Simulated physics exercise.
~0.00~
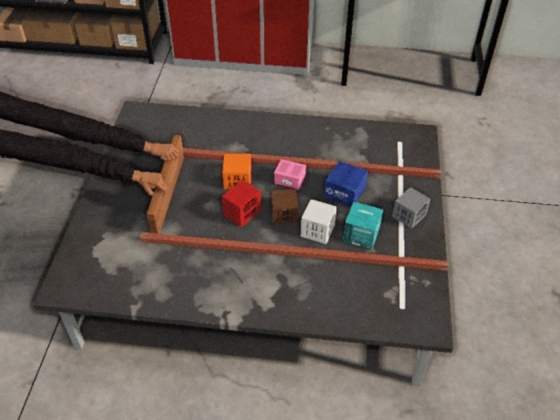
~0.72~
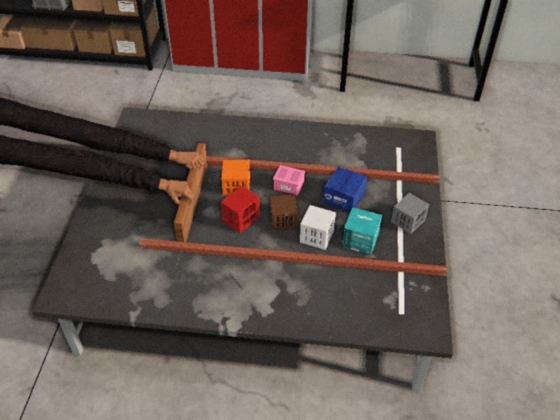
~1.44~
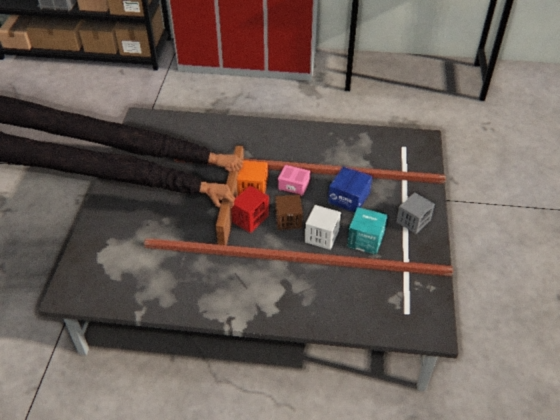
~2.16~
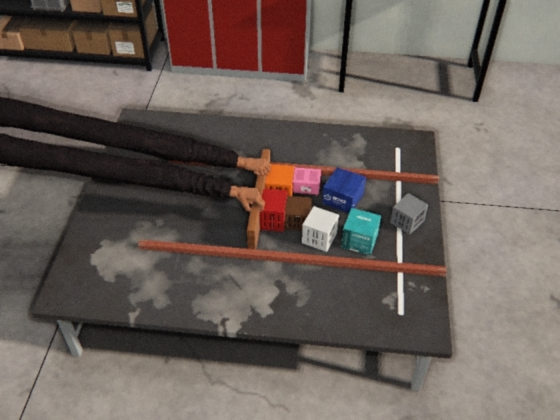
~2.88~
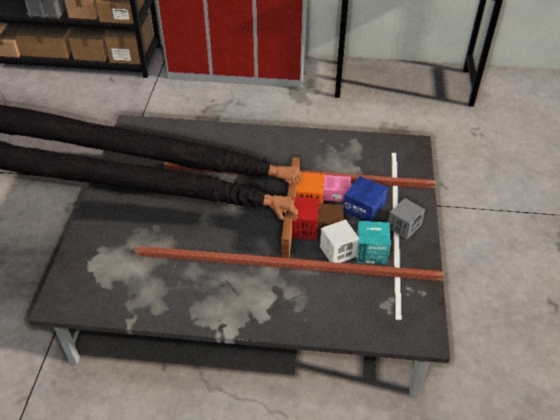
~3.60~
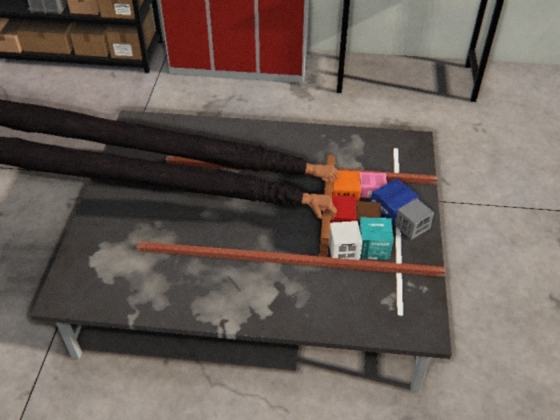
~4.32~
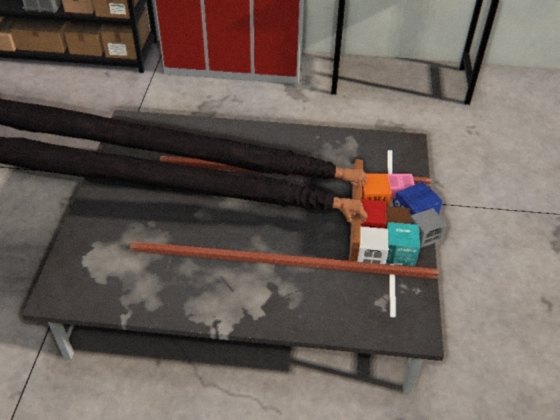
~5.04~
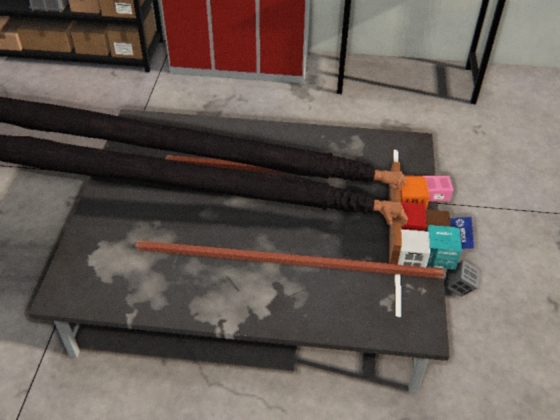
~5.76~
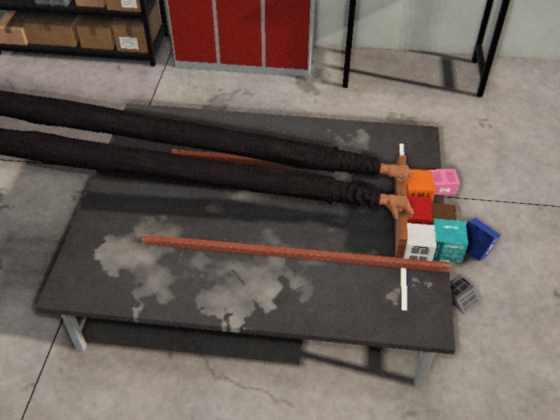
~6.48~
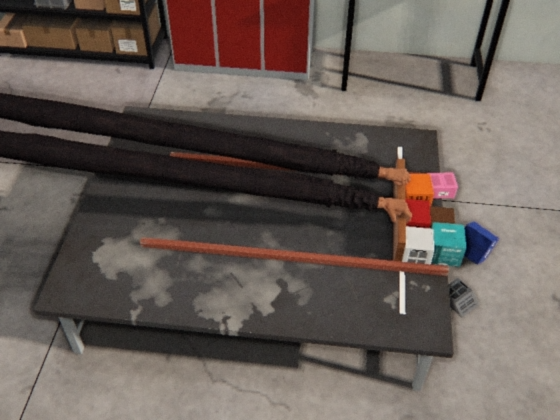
Two hands pushing a wooden plank rightward along a dark table, bunching coloured crates together until the grey and blue ones drop off.
